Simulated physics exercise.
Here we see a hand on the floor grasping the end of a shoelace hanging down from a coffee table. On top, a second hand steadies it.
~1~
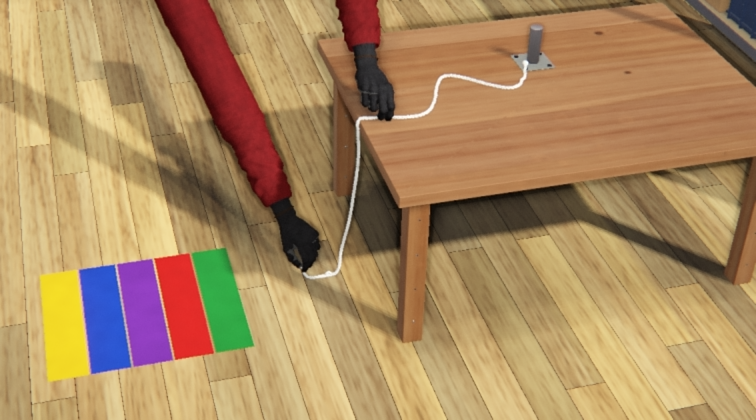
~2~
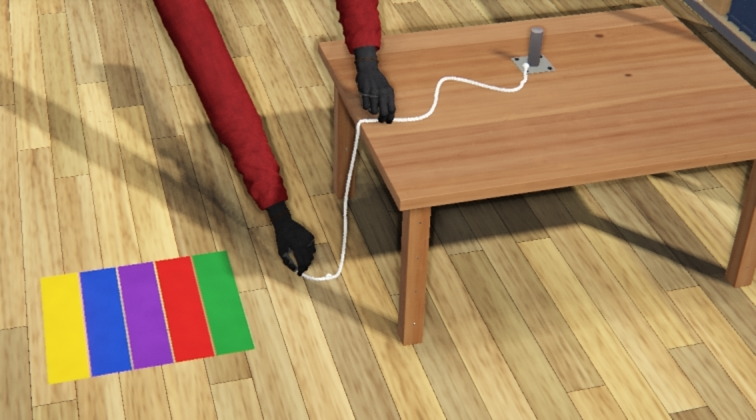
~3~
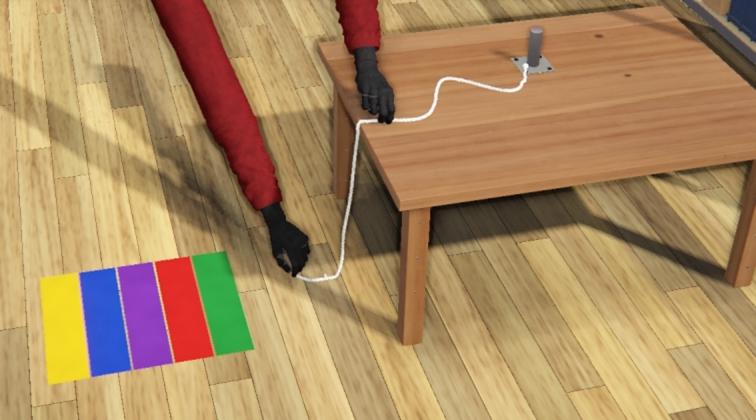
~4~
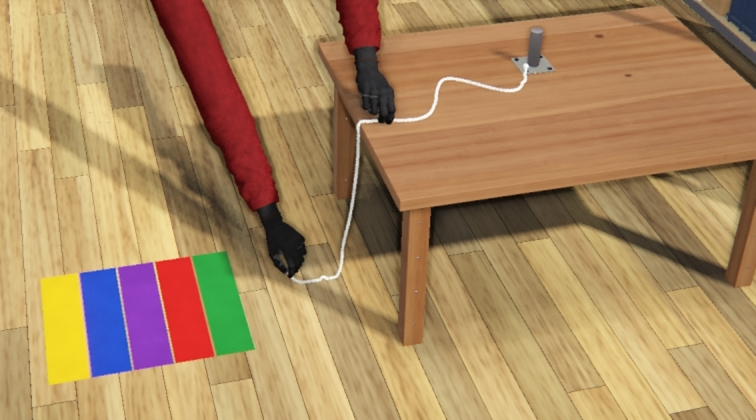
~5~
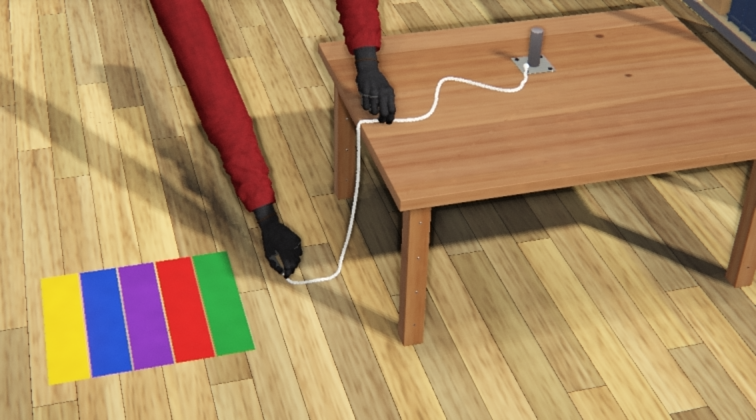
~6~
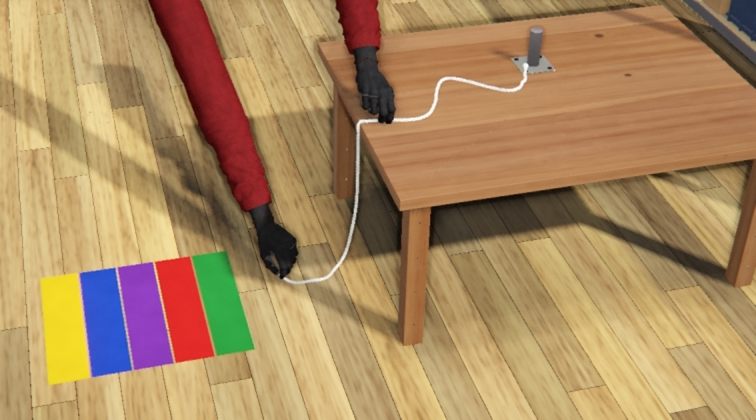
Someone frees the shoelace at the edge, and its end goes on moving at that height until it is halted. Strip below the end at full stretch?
Blue.
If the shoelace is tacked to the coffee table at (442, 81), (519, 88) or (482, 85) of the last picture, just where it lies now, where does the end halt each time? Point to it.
In order of the tries: About (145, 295), about (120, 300), about (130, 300).
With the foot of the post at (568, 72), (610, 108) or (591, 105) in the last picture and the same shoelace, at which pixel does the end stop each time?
Places per try: (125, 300); (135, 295); (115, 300).
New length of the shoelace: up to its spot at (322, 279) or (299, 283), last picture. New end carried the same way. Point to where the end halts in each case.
Around (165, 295) for the first cut and around (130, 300) for the second.
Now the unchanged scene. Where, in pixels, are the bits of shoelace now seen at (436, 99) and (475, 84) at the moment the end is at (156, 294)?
First point (385, 109), second point (451, 91).
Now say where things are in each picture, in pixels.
In the first frame, end (302, 268); green (230, 330); red (190, 337); purple (150, 343); blue (108, 350); yellow (67, 357).
In the second frame, end (297, 271); shoelace through (522, 83) (457, 79) (432, 111) (359, 126) (346, 201) (341, 265).
In the third frame, end (292, 272).
In the fourth frame, end (288, 273); shoelace through (522, 83) (457, 79) (432, 111) (359, 127) (353, 201) (341, 266).
In the fifth frame, end (284, 274).
In the sixth frame, end (279, 274); shoelace through (522, 83) (457, 79) (431, 111) (359, 127) (357, 200) (339, 264).
A little later, end near (156, 294); over purple.
Next, end near (116, 300); over blue.
When it is tight, end near (94, 303); over blue. The end stops over the blue strip.
